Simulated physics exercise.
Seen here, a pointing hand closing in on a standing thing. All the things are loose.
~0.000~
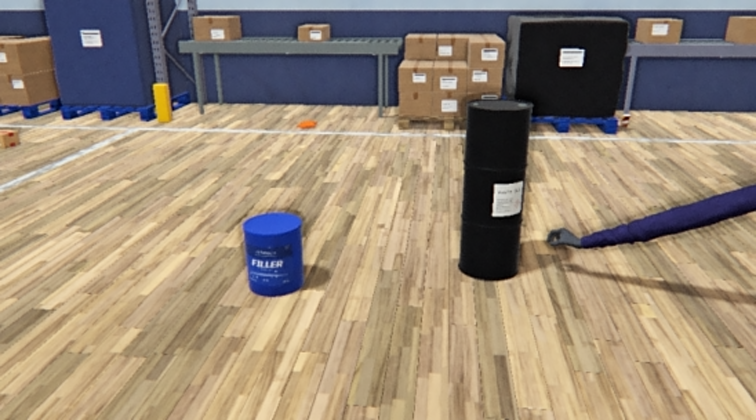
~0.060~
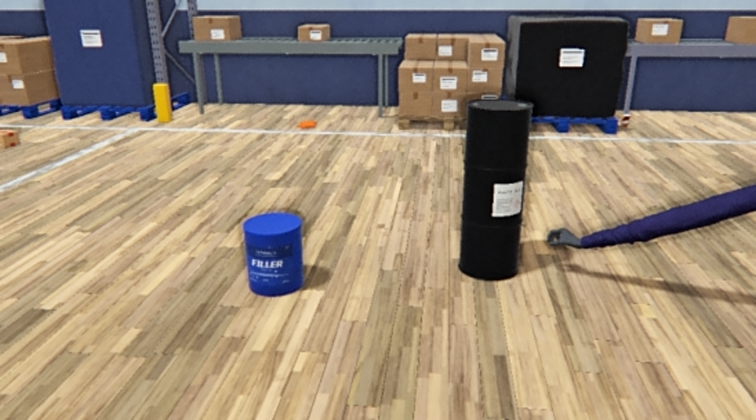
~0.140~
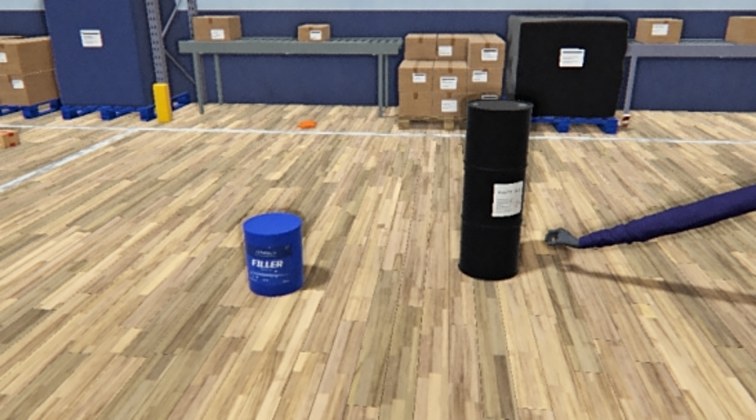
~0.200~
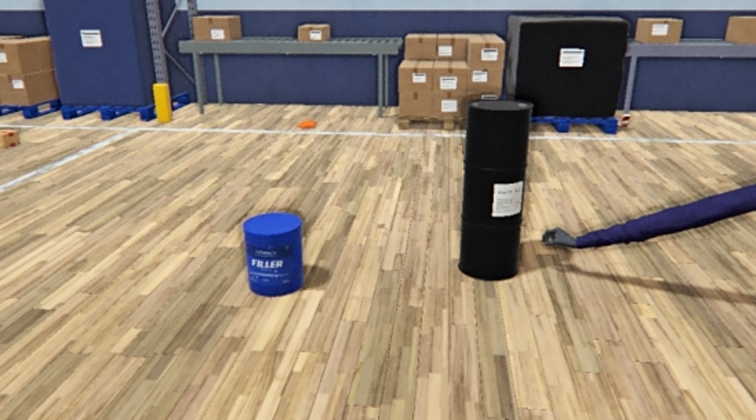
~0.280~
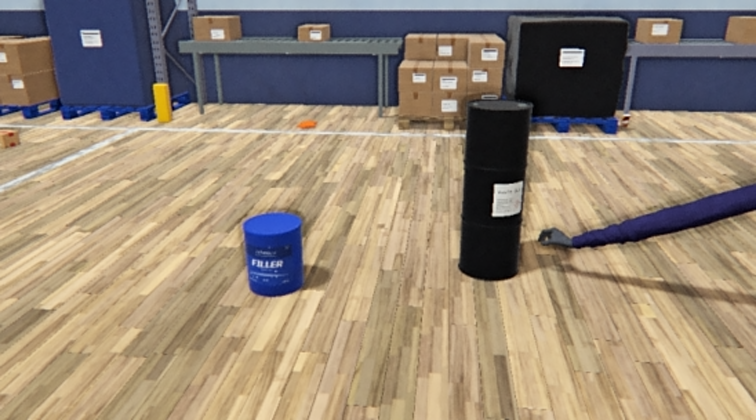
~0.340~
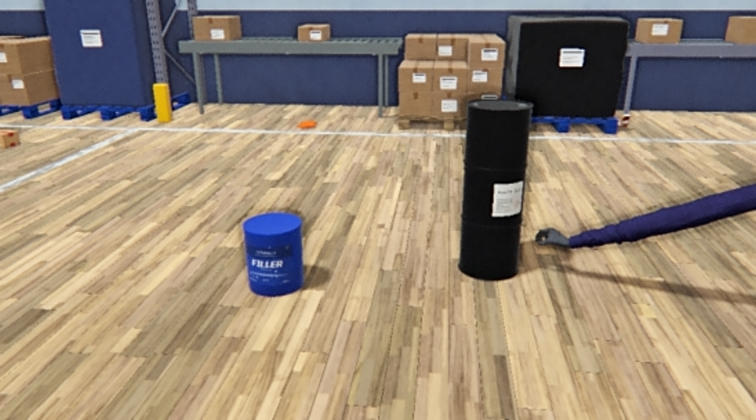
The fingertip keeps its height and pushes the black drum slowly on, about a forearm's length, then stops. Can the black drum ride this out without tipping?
The black drum is still upright.
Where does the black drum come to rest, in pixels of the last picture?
Around (423, 188).
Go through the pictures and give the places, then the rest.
Black drum (493, 190), in the first frame.
Black drum (493, 190), in the second frame.
Black drum (493, 190), in the third frame.
Black drum (493, 190), in the fourth frame.
Black drum (493, 190), in the fifth frame.
Black drum (493, 190), in the sixth frame.
By 0.94 s, black drum moved a little near (480, 190).
By 1.44 s, black drum moved a little near (456, 189).
By 1.84 s, black drum moved about its own width near (437, 188).
When it is over (2.7 s), moved from the start, black drum. End places, in pixels of the last picture, black drum near (423, 188).
